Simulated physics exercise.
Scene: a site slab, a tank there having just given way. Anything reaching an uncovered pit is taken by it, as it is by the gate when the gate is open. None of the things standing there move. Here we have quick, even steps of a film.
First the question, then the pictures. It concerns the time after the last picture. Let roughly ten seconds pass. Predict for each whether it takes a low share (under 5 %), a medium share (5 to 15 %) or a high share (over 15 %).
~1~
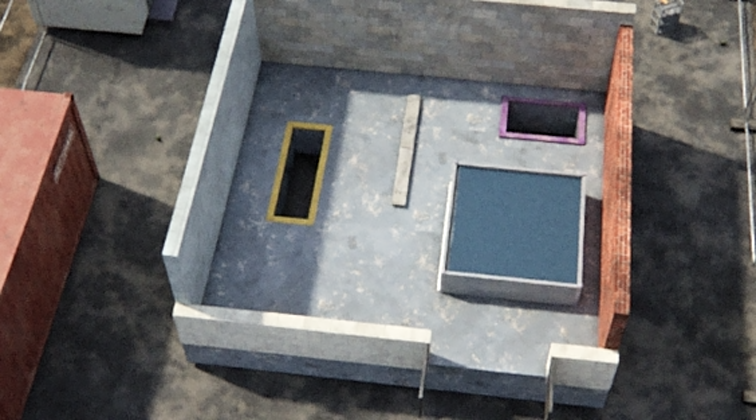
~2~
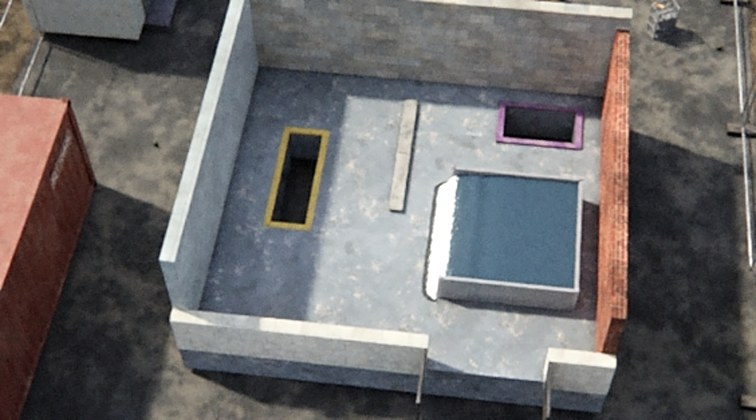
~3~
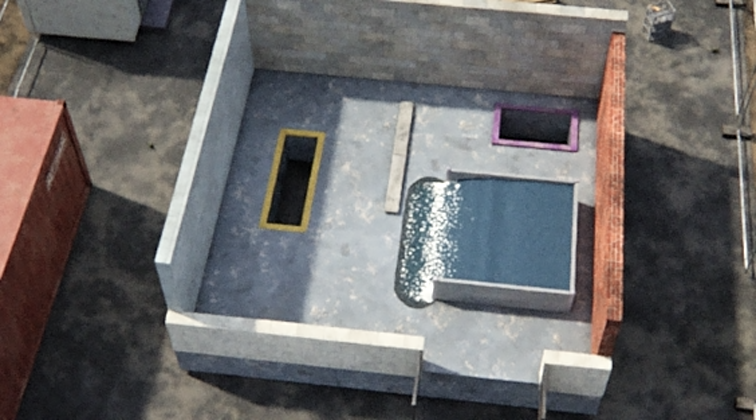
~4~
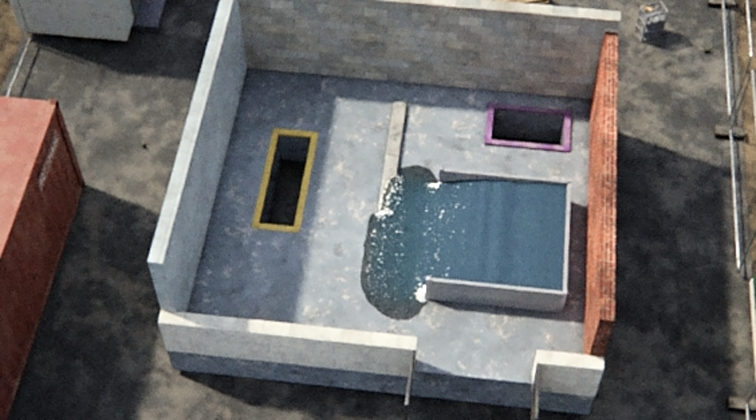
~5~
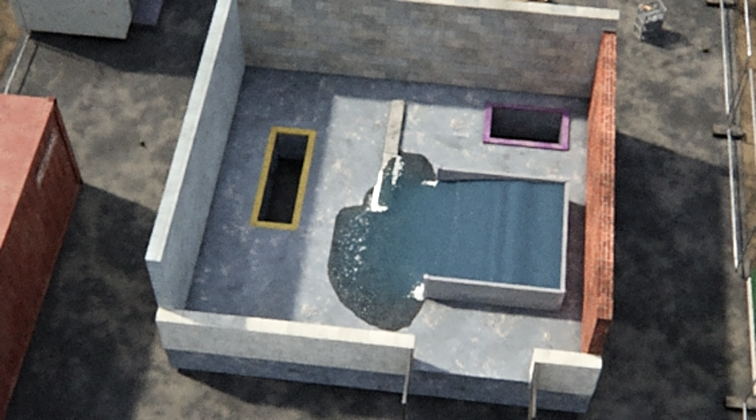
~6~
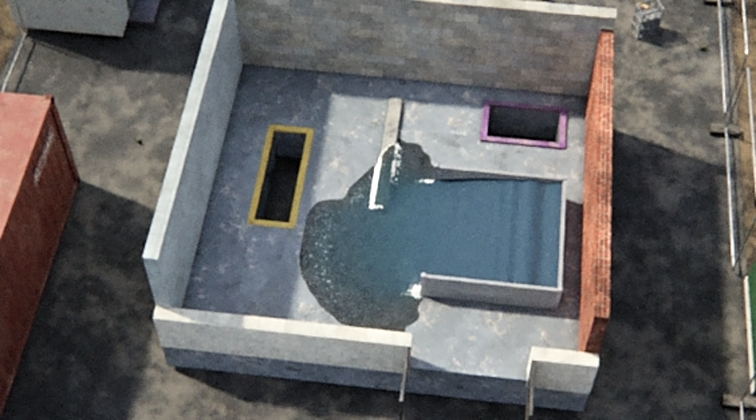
Prediction: The gate takes a low share; the yellow pit takes a high share; the purple pit takes a low share.
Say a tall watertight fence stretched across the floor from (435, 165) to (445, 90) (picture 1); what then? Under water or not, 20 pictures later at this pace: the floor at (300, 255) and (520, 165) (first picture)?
Going one by one, you'd find the first inundated and then the other left untouched.
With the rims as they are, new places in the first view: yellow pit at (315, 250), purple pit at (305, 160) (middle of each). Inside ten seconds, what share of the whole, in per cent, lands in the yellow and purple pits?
Parts in a hundred: Yellow 60, purple 4.
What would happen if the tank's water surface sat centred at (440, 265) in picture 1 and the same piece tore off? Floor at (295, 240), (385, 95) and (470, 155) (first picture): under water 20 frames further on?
In sequence: Inundated, next unflooded, then unflooded.
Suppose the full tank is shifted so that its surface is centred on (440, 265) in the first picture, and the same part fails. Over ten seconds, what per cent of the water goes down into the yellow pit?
The yellow pit gets around 45 per cent.
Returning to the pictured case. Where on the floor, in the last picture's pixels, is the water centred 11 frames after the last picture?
It is around (404, 240).
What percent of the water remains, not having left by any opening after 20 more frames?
Roughly 82 parts in every hundred.
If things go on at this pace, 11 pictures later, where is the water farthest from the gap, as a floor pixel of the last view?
I'd say near (177, 329).
A moment on, water covers 40 % of the floor; the gate 0 %, the yellow pit 2 %, the purple pit 0 %.
Next, water covers 55 % of the floor; the gate 0 %, the yellow pit 8 %, the purple pit 0 %.
Then, water covers 70 % of the floor; the gate 0 %, the yellow pit 18 %, the purple pit 0 %.
Later, water covers 75 % of the floor; the gate 0 %, the yellow pit 30 %, the purple pit 0 %.
In the end, water covers 95 % of the floor; the gate 1 %, the yellow pit 42 %, the purple pit 0 %.
